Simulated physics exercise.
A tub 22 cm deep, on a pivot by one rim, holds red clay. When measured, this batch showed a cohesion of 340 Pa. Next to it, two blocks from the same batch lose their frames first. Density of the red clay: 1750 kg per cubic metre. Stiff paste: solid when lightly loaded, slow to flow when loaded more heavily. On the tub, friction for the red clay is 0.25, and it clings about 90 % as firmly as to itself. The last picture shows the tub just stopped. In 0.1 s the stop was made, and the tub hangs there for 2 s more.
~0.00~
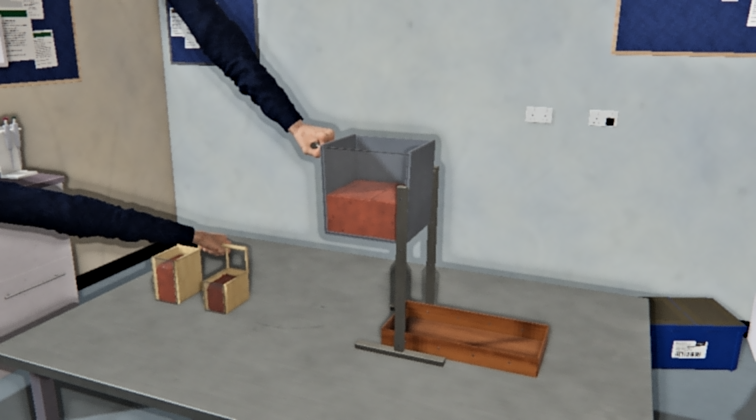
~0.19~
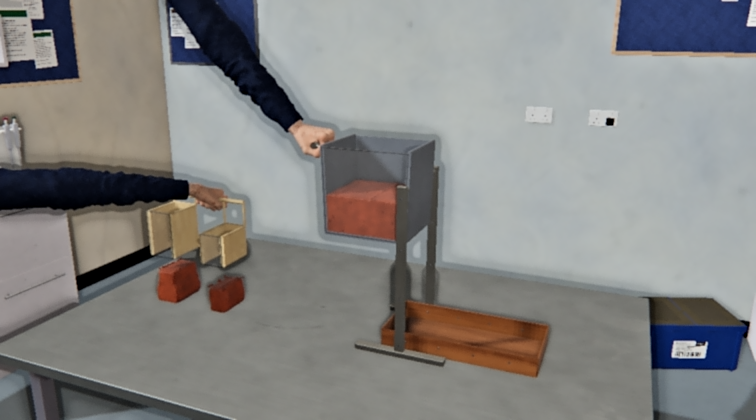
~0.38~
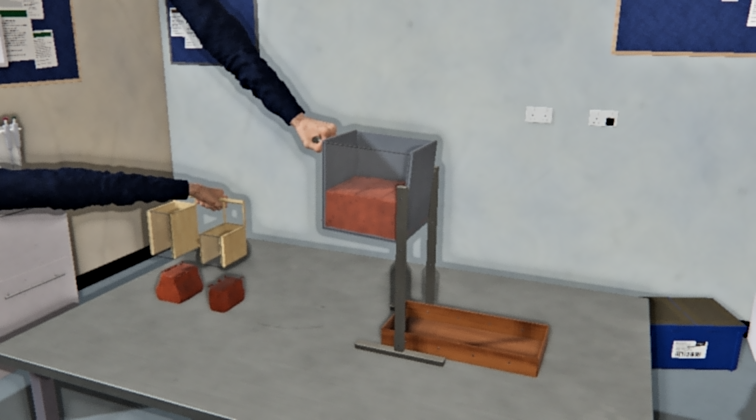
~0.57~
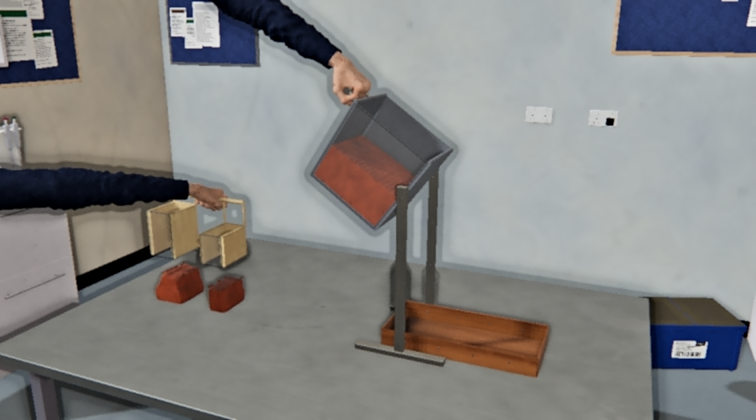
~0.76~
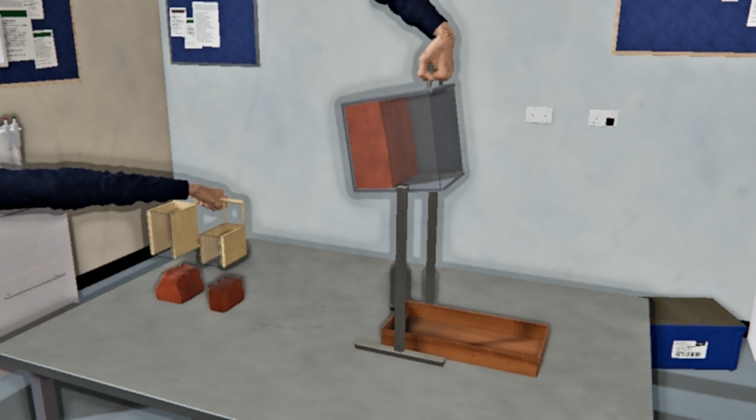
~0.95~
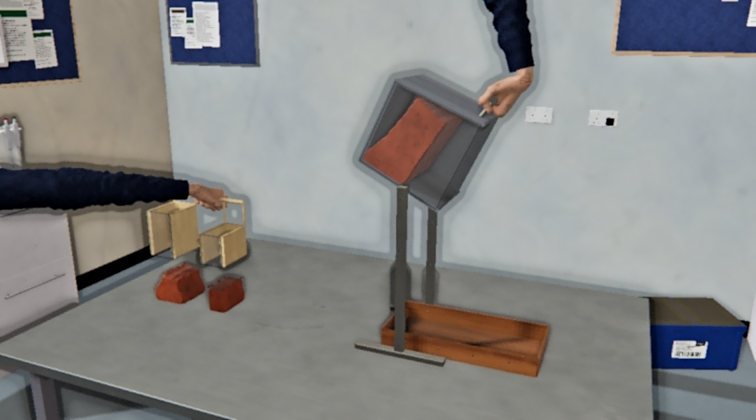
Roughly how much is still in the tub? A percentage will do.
I would say about 9 percent.
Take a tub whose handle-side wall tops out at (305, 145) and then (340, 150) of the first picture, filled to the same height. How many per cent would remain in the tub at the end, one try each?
Some 7 % and some 8 %, in that order.
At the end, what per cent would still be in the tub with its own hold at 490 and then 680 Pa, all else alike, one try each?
About 10 % first, about 45 % second.
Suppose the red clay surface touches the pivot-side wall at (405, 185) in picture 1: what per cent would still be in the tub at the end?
That gives some 12 %.
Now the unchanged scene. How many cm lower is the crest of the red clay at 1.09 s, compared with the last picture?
Roughly 13 cm.
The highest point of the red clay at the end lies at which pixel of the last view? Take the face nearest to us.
(366, 154).
After 1.09 s, the tub is at 115 degrees and holds 62 %.
After 1.26 s, the tub is at 115 degrees and holds 31 %.
After 1.43 s, the tub is at 115 degrees and holds 11 %.
After 1.60 s, the tub is at 115 degrees and holds 9 %.
After 2.95 s, at the end, the tub is at 115 degrees and holds 9 %.
